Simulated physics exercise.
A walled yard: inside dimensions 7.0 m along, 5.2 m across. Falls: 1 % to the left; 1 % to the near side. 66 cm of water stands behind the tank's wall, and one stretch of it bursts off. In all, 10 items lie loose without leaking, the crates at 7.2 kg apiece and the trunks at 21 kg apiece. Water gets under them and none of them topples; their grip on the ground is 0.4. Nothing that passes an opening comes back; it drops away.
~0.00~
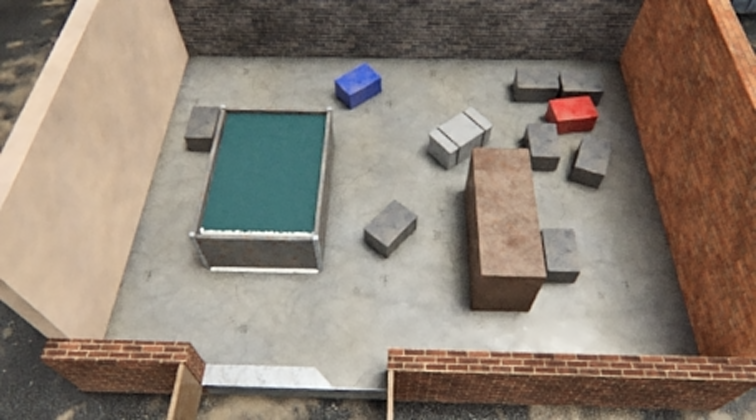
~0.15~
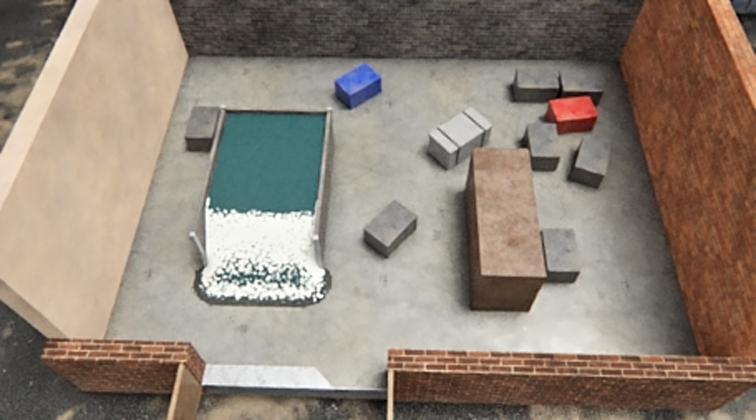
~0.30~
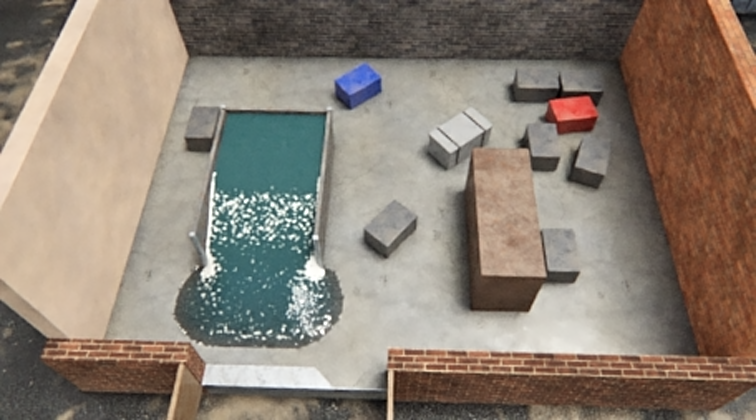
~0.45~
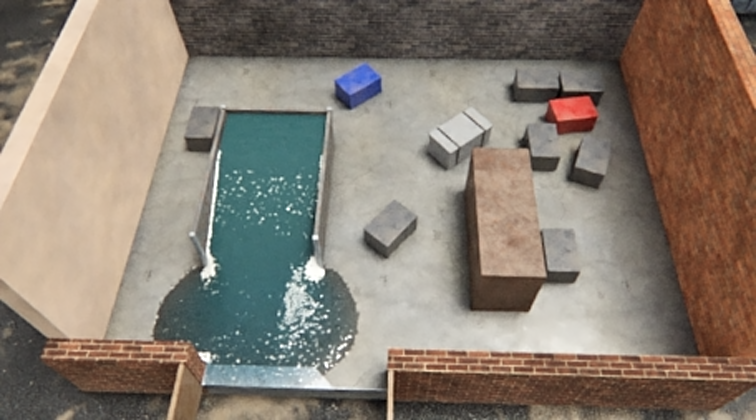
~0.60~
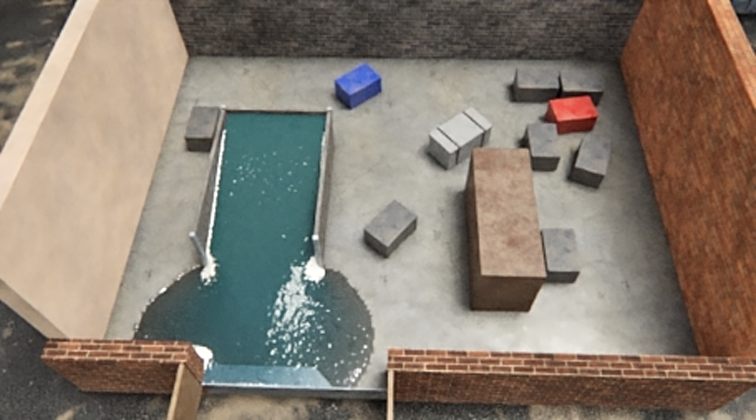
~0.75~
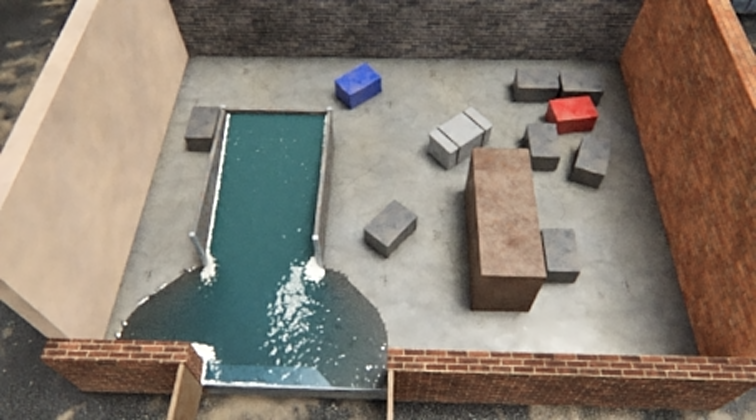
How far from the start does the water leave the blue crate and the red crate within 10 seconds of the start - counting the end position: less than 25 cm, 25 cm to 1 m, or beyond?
So the blue crate is moved a short distance, and as for the red crate, it barely leaves its spot.
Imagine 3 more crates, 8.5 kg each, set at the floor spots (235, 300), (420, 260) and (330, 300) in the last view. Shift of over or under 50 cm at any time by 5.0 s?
So that's beyond the threshold, within the threshold and beyond the threshold, in that sequence.
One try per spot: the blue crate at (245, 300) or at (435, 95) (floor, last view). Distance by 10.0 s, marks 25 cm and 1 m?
Well, the first time it covers a big distance, and the second time it keeps still.
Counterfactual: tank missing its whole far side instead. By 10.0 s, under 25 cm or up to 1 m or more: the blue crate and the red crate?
Blue crate: Displaced far; red crate: Displaced far.
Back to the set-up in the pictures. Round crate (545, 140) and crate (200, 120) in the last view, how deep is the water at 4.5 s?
Depth approx. 0 cm / 9 cm.
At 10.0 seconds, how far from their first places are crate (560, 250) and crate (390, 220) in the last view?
The first ends 0 cm from its start, the second 0 cm.
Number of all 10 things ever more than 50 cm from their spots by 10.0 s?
Counting them up, I find 1.
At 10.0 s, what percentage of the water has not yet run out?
Around 28 % of the water.
After 2.0 s the blue crate is near (358, 79), 0.0 m from its start, aground; the red crate is near (574, 108), 0.0 m from its start, aground; 0 of 10 are out; 0 afloat.
After 4.5 s the blue crate is near (358, 79), 0.0 m from its start, aground; the red crate is near (574, 108), 0.0 m from its start, aground; 0 of 10 are out; 1 afloat.
After 7.0 s the blue crate is near (377, 93), 0.4 m from its start, aground; the red crate is near (574, 108), 0.0 m from its start, aground; 0 of 10 are out; 0 afloat.
After 10.0 s the blue crate is near (380, 94), 0.5 m from its start, aground; the red crate is near (574, 108), 0.0 m from its start, aground; 0 of 10 are out; 0 afloat.
